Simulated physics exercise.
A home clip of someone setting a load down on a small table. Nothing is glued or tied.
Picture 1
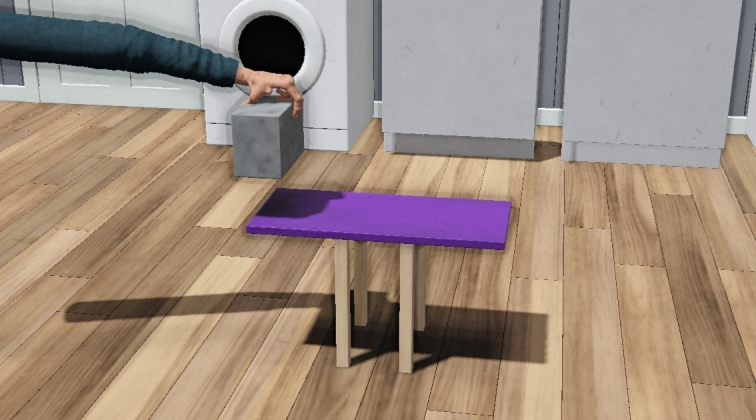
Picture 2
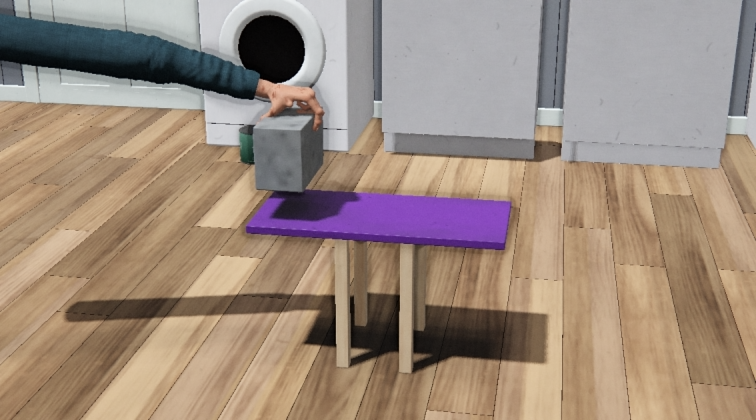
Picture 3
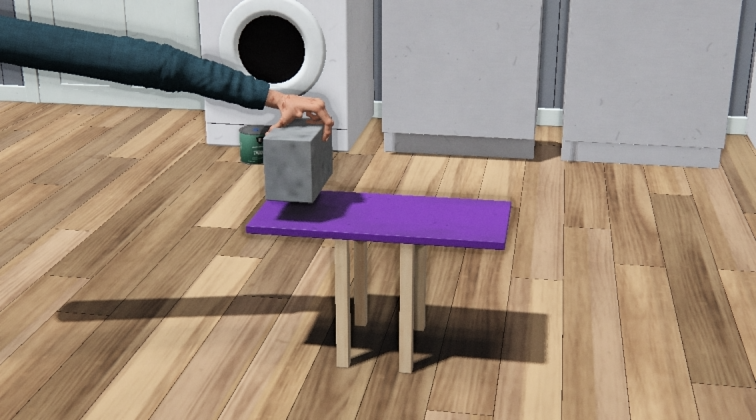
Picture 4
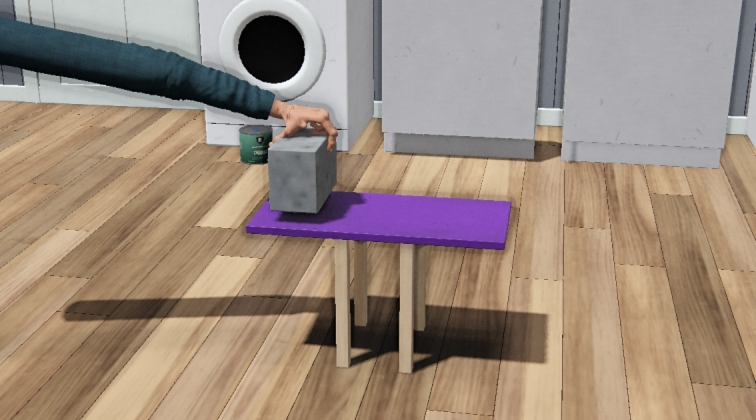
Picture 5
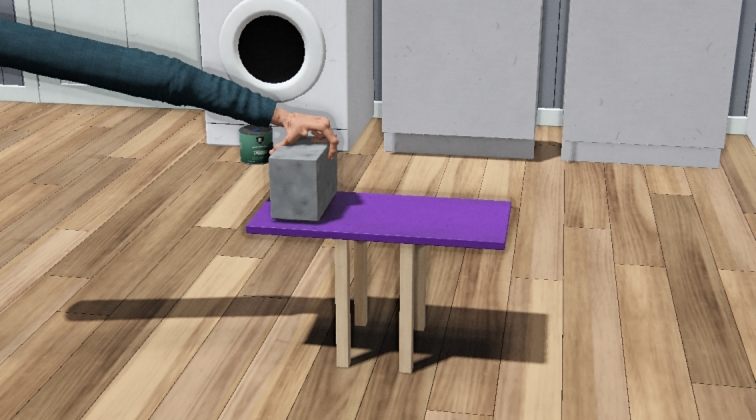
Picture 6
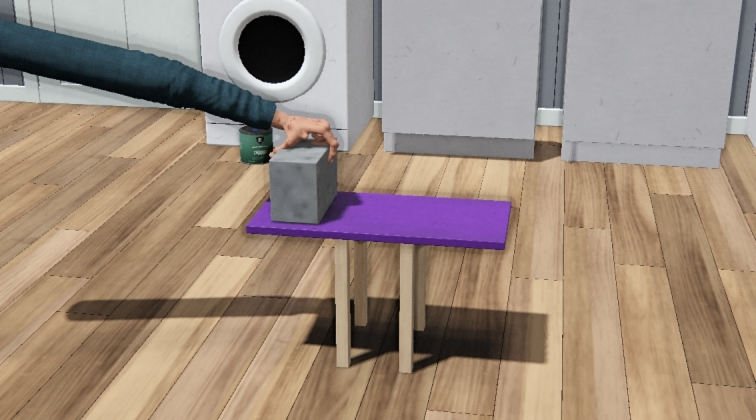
Grey slab gripped from above by a hand moving right and lowering onto the left end of a small purple table.
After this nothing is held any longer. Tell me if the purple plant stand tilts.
Here the purple plant stand goes over.
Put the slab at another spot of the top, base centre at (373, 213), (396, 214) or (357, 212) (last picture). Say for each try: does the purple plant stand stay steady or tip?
Try by try, it holds firm; does not tip; stands fast.
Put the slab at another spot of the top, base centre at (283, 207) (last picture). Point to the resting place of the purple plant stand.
Close to (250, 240).
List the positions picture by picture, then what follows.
In the first picture, still on the way; purple plant stand (383, 217); slab (269, 134).
In the second picture, still on the way; purple plant stand (383, 217); slab (290, 146).
In the third picture, still on the way; purple plant stand (383, 217); slab (299, 157).
In the fourth picture, still on the way; purple plant stand (383, 217); slab (304, 167).
In the fifth picture, still on the way; purple plant stand (383, 217); slab (305, 175).
In the sixth picture, in place, still held; purple plant stand (383, 217); slab (305, 178).
Then, 0.56 s past the last view, purple plant stand leaning 33° off how it started near (309, 215).
Finally, the purple plant stand overbalances, near (270, 243).
